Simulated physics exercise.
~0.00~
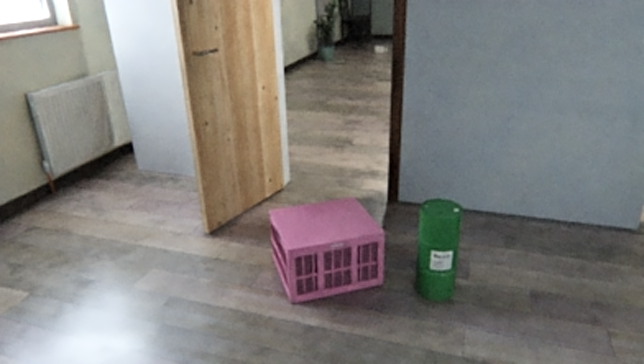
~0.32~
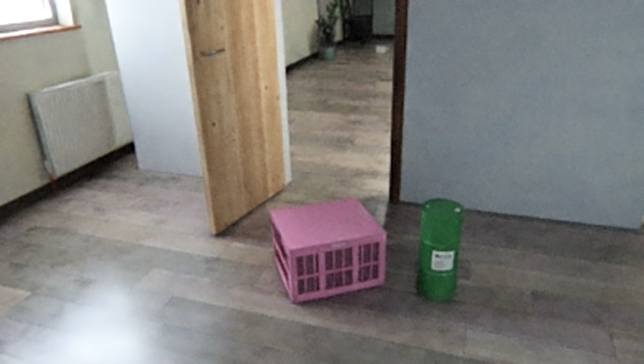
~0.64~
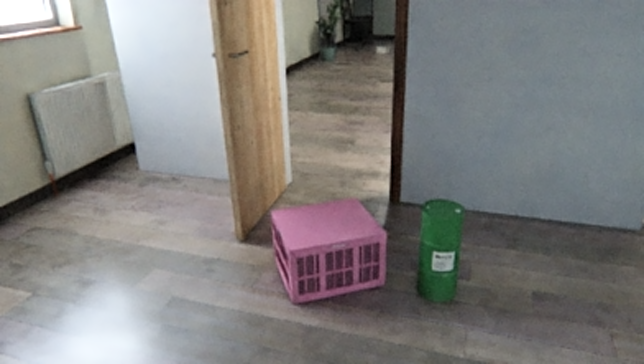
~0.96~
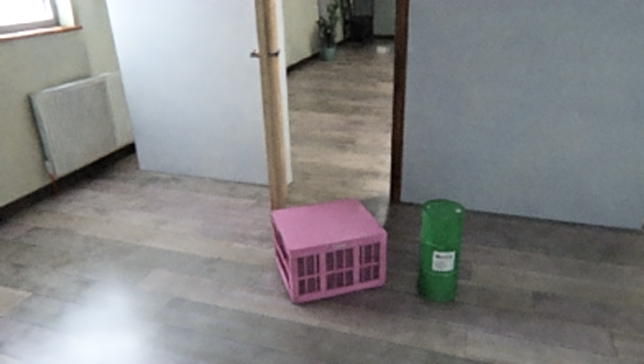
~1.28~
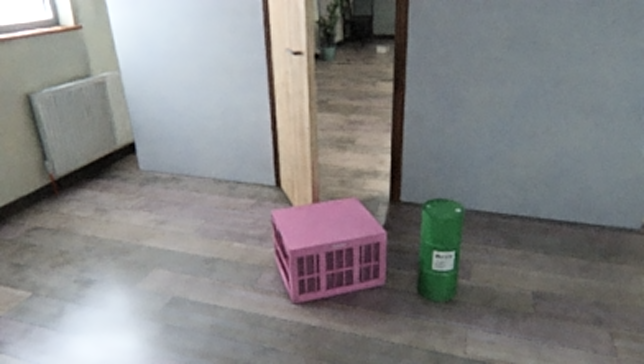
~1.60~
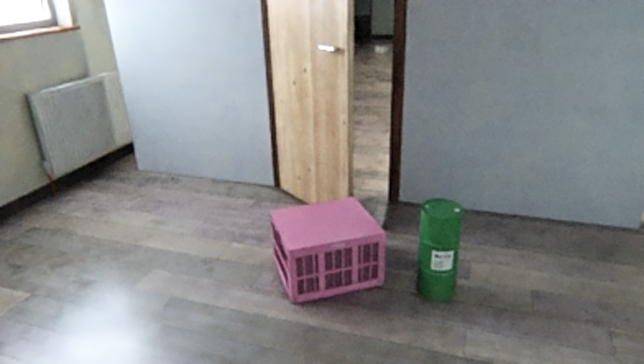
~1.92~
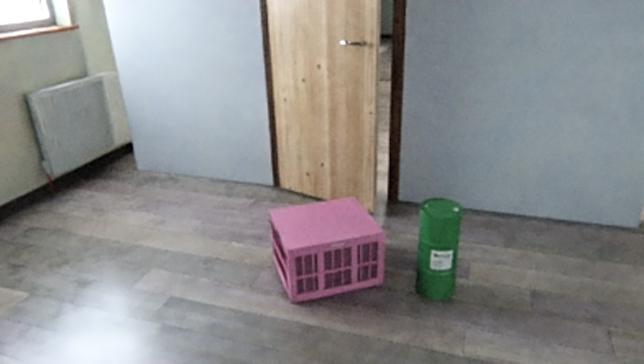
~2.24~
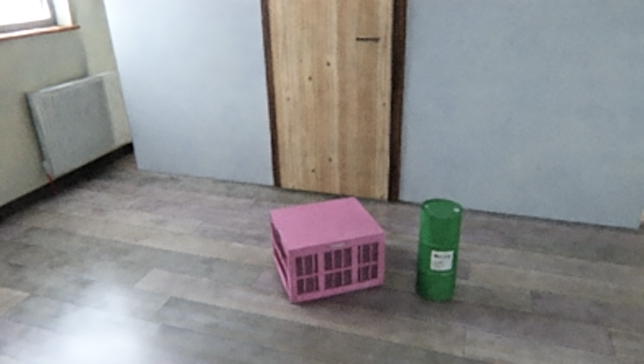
A light wooden door stands wide open into a room with grey-blue walls and wood-look flooring, seen from slightly above by a gently swaying camera. A pink chest with slotted sides sits on the floor in front of the doorway, with a green canister to its right and a white radiator on the left wall. The door swings away from the left, narrowing to its edge, then turns its face across the opening. It passes behind the chest without moving it and hides the room beyond. It ends shut in its frame, the chest and canister still in place.
